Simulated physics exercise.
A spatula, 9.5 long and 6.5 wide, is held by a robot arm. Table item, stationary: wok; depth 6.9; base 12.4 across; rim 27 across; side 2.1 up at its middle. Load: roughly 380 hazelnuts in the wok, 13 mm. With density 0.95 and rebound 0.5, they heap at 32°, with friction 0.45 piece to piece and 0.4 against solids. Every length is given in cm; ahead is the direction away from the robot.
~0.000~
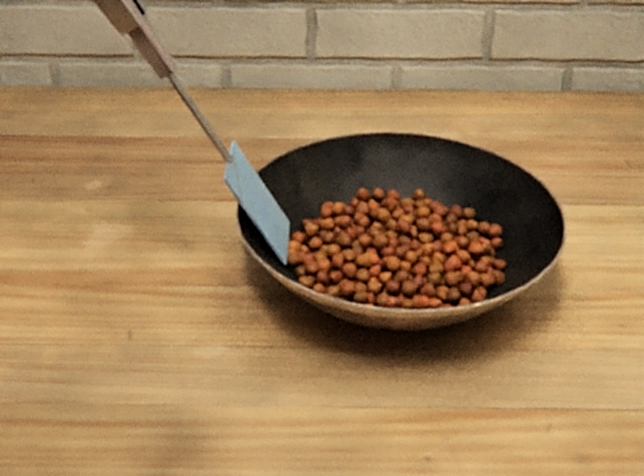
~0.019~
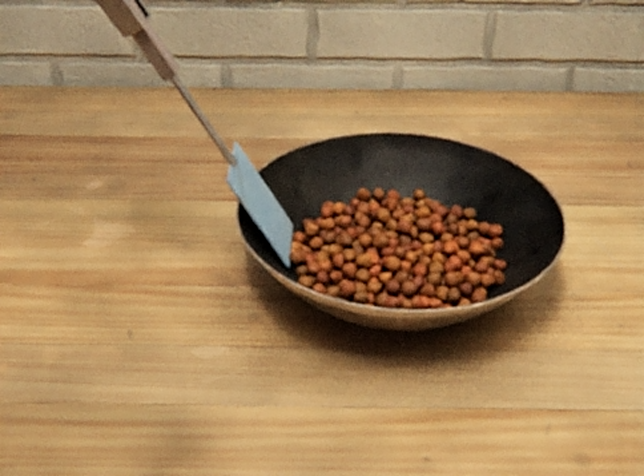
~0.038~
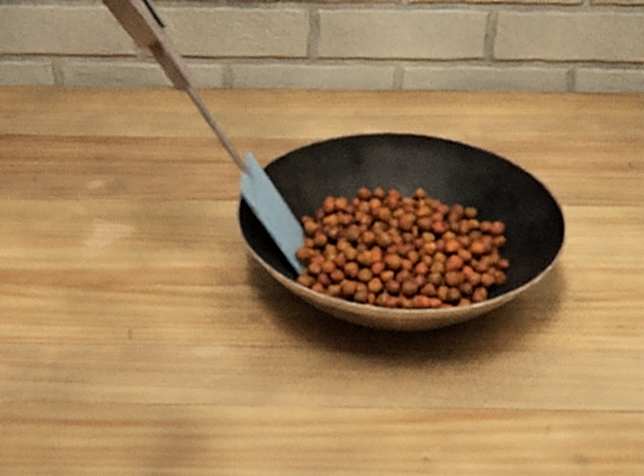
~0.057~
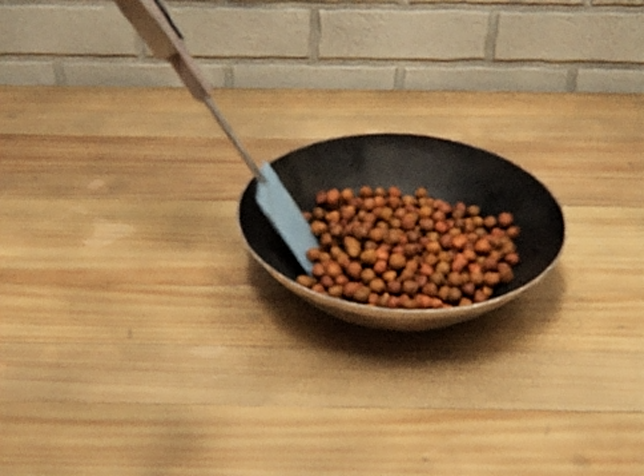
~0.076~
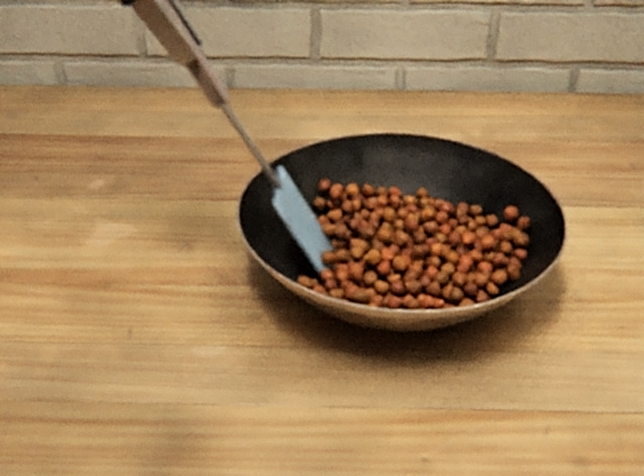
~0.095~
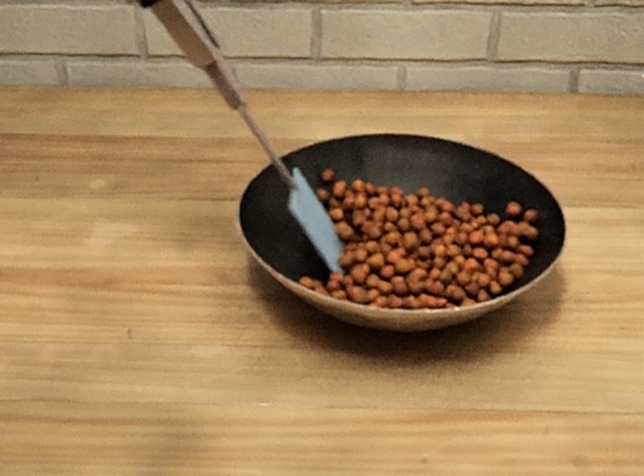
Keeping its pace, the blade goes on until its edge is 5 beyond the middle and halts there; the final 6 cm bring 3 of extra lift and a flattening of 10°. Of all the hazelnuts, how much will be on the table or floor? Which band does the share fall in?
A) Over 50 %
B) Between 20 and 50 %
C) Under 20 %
The answer is C.
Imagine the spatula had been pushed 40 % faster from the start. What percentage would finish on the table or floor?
I'd reckon close to 5 per cent.
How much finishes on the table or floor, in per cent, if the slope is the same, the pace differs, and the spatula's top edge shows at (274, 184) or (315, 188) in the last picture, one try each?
I'd estimate close to 0 and 0 in a hundred.
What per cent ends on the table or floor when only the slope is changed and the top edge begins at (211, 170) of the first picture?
I'd estimate close to 0 per cent.
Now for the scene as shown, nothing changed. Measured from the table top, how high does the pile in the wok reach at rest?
Roughly 7.0 centimetres.
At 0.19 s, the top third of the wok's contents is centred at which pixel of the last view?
I'd say close to (459, 236).
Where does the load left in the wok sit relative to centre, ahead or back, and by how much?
I'd put it at roughly 3.5 cm toward the front.
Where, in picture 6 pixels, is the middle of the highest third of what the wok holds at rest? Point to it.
I'd put it close to (491, 235).
After 0.14 s, sloping 61°, highest piece 6 above the table; 377 in the wok.
After 0.19 s, sloping 56°, highest piece 7 above the table; 377 in the wok.
After 0.41 s, sloping 51°, highest piece 7 above the table; 376 in the wok, 1 on the blade or in flight.
After 1.46 s, sloping 51°, highest piece 7 above the table; 376 in the wok, 1 on the table or floor.
At rest, 376 in the wok, 1 on the table or floor. That is 0 % on the table or floor.
